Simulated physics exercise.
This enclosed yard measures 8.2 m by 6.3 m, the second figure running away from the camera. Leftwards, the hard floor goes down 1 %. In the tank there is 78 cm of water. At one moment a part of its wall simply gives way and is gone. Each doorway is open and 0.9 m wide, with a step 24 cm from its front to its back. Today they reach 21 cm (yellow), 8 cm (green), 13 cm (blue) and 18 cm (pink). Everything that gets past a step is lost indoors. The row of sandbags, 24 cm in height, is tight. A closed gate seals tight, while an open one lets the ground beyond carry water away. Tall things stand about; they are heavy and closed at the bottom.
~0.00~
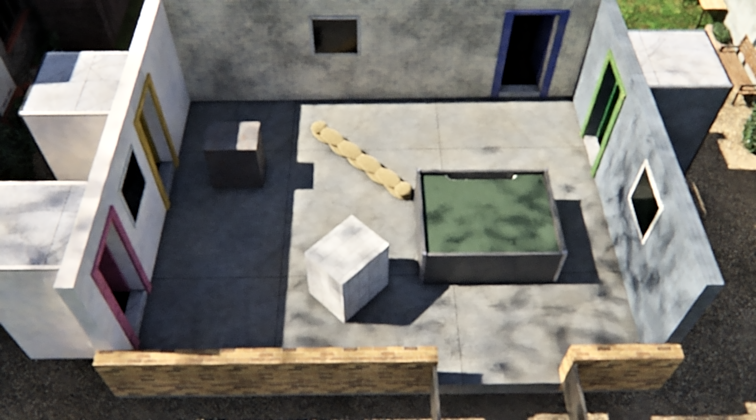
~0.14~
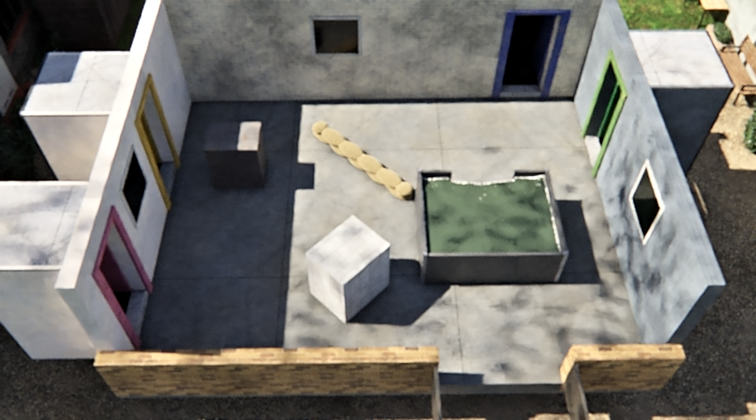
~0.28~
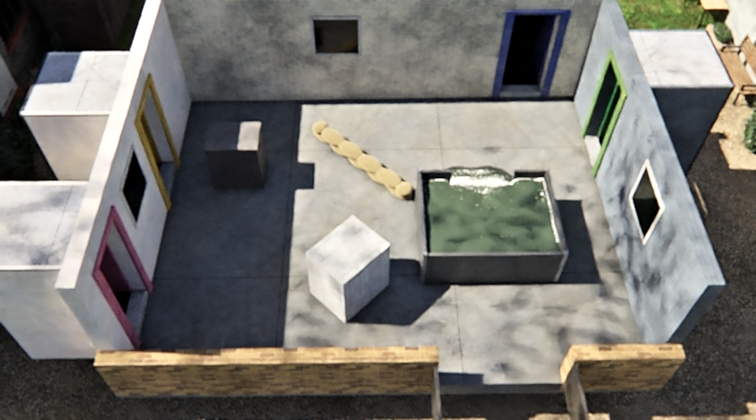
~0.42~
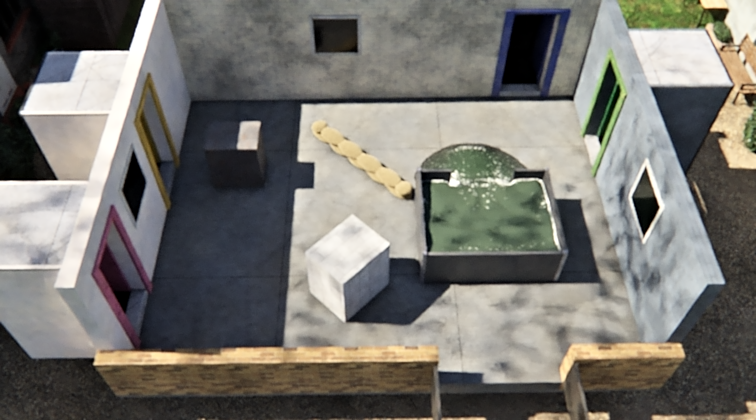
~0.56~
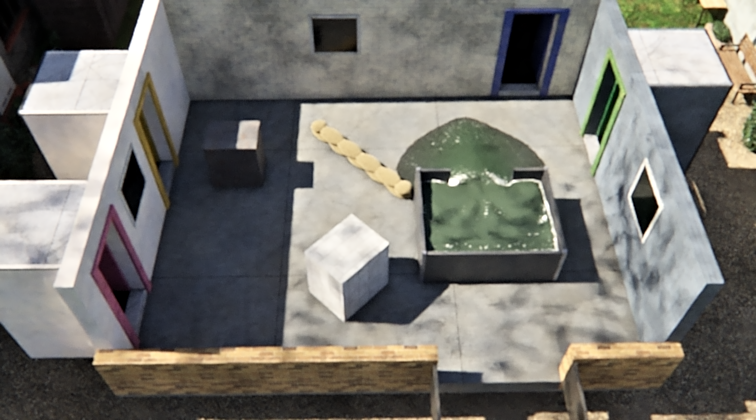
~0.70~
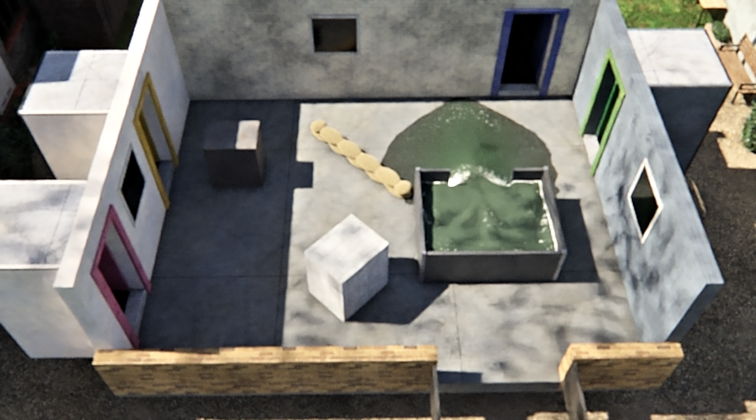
The footage shows a walled yard with a still tank of green water, a white block and a row of sandbags; water then pours through a gap in the tank's far side and spreads across the floor behind it.
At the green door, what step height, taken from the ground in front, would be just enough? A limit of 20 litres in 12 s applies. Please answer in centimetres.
6.5 cm.
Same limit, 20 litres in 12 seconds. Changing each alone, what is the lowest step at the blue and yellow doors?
About 24 cm at blue and about 7.0 cm at yellow.
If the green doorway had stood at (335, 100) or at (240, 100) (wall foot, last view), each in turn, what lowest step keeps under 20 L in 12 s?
You'd want about 11.0 cm there first, then about 9.0 cm.
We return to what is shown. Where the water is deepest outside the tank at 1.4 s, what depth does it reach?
39 cm.
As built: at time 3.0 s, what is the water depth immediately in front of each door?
Yellow door 0 cm, green door 12 cm, blue door 23 cm, pink door 0 cm.
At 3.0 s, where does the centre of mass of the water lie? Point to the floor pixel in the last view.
(451, 170).
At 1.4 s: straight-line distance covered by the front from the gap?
Close to 3.6 metres, I'd say.
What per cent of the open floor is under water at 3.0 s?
35 %.
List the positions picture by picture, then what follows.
In the first picture, the tank at (488, 213) is whole and still, 78 cm deep; the green door at (601, 119) is dry.
In the second picture, the gap is on the far side, the front 0.3 m out at a hidden place; the back of the tank holds 78 cm.
In the third picture, the front is at a hidden place, 0.8 m from the gap on the far side; 1.0 m2 of floor is wet, 78 cm left at the back.
In the fourth picture, water pours out on the far side and has run 1.4 m, to (455, 148); about 9 cm deep outside, 74 cm at the back.
In the fifth picture, the front is at (457, 122), 2.1 m from the gap on the far side; 4.3 m2 of floor is wet, 66 cm left at the back.
In the sixth picture, the front is at (457, 100), 2.8 m from the gap on the far side; 6.3 m2 of floor is wet, 68 cm left at the back; the green door at (601, 118), 2.6 m from the gap, is still 0.9 m from the nearest water.
After 1.4 s water covers 25 % of the floor, deepest (39 cm) near (472, 193); it has not reached the green door.
After 3.0 s water covers 35 % of the floor, deepest (28 cm) near (189, 105); 12 cm at the green door, 2 litres in over its 8 cm step.
After 12.0 s water covers 95 % of the floor, deepest (11 cm) near (187, 117); 5 cm at the green door, 10 litres in over its 8 cm step.
At the green door as built, the water arrived by 1.5 s and peaked near 12 cm at 2.8 s.
Run again over the same 12 s with other heights there, 30 litres in over 5.5 cm, 12 litres over 7.5 cm. The limit of 20 litres is kept from about 6.5 cm up.
